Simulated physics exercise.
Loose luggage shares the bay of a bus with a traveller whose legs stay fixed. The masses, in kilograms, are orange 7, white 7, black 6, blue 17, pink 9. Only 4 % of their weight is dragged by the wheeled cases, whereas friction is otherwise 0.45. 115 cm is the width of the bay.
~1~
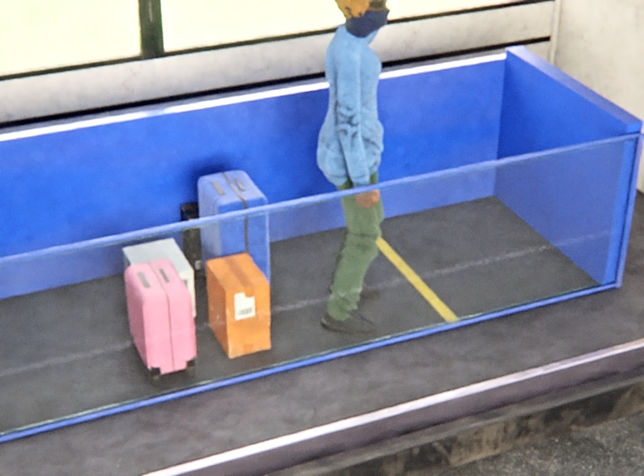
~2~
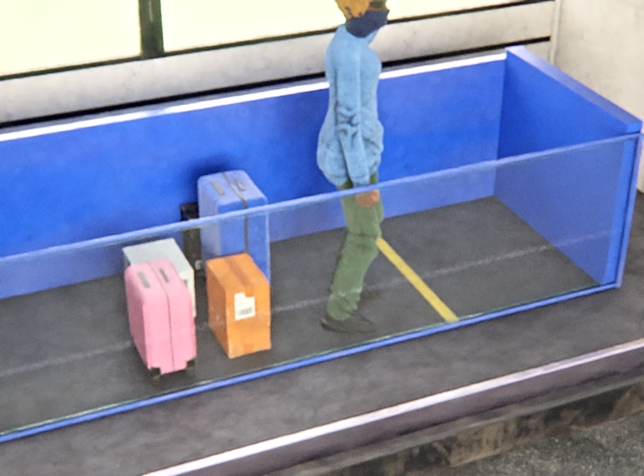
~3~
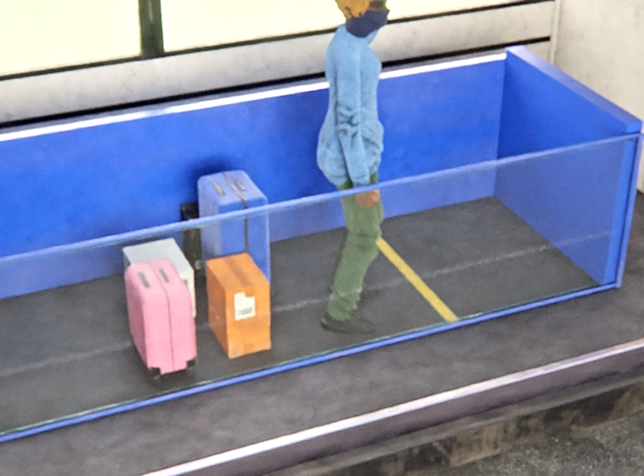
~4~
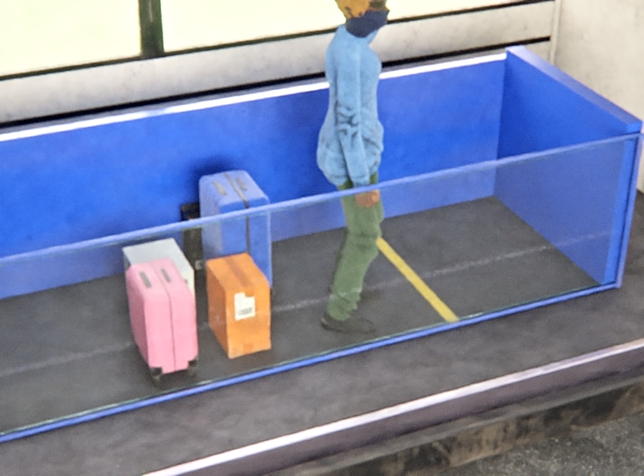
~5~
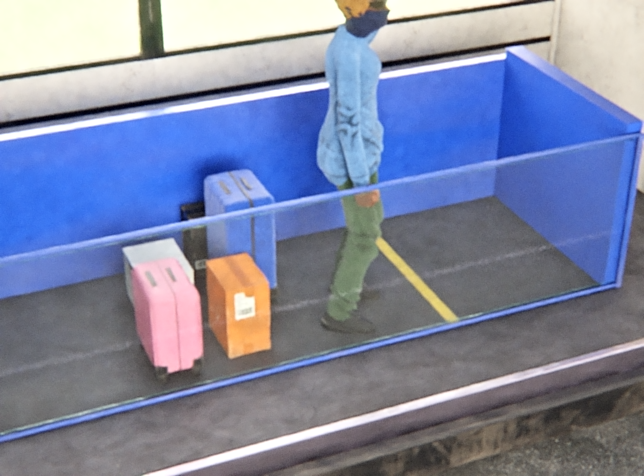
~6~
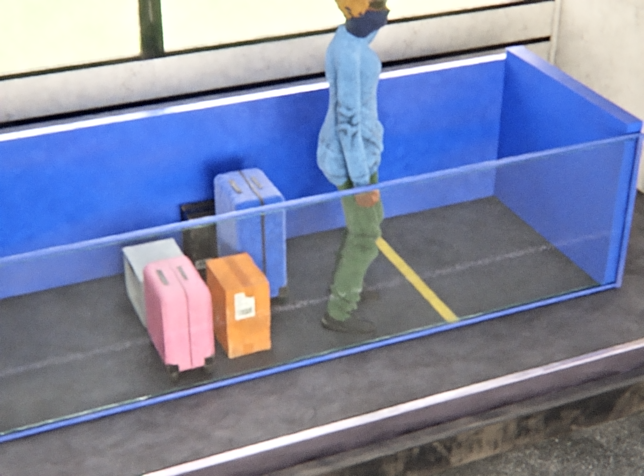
We see a standing figure in a blue top beside blue, pink, orange and whitish luggage behind a clear panel; after staying still, the blue and pink cases shift slightly to the right while everything else remains in place.
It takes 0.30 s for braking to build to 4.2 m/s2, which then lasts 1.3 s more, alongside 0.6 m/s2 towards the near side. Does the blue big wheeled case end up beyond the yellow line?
Yes - its middle winds up past the line.
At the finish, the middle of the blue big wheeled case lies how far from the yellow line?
Roughly 65 cm past.
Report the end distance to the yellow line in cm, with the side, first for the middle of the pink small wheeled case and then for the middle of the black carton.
Pink small wheeled case short by 90, black carton short by 90.
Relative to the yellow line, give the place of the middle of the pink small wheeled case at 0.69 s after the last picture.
Roughly 95 cm short.
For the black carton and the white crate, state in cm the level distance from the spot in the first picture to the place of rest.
Lab note: Black carton at 0, white crate at 0.
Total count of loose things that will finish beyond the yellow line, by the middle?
Count: 1.
Then, 0.29 s after the last picture the blue big wheeled case is 53 cm short of the yellow line, tilted 0°, near (310, 230) in the last picture's view; the pink small wheeled case 113 cm short of the yellow line, tilted 0°.
Then, 0.69 s after the last picture the blue big wheeled case is 10 cm past the yellow line, tilted 0°, near (410, 202) in the last picture's view.
Then, 1.19 s after the last picture the blue big wheeled case is 67 cm past the yellow line, tilted 0°, near (498, 182) in the last picture's view; the pink small wheeled case 94 cm short of the yellow line, tilted 0°.
In the final state, orange pack stops short of the yellow line; white crate stops short of the yellow line; black carton stops short of the yellow line; blue big wheeled case crosses the yellow line; pink small wheeled case stops short of the yellow line.
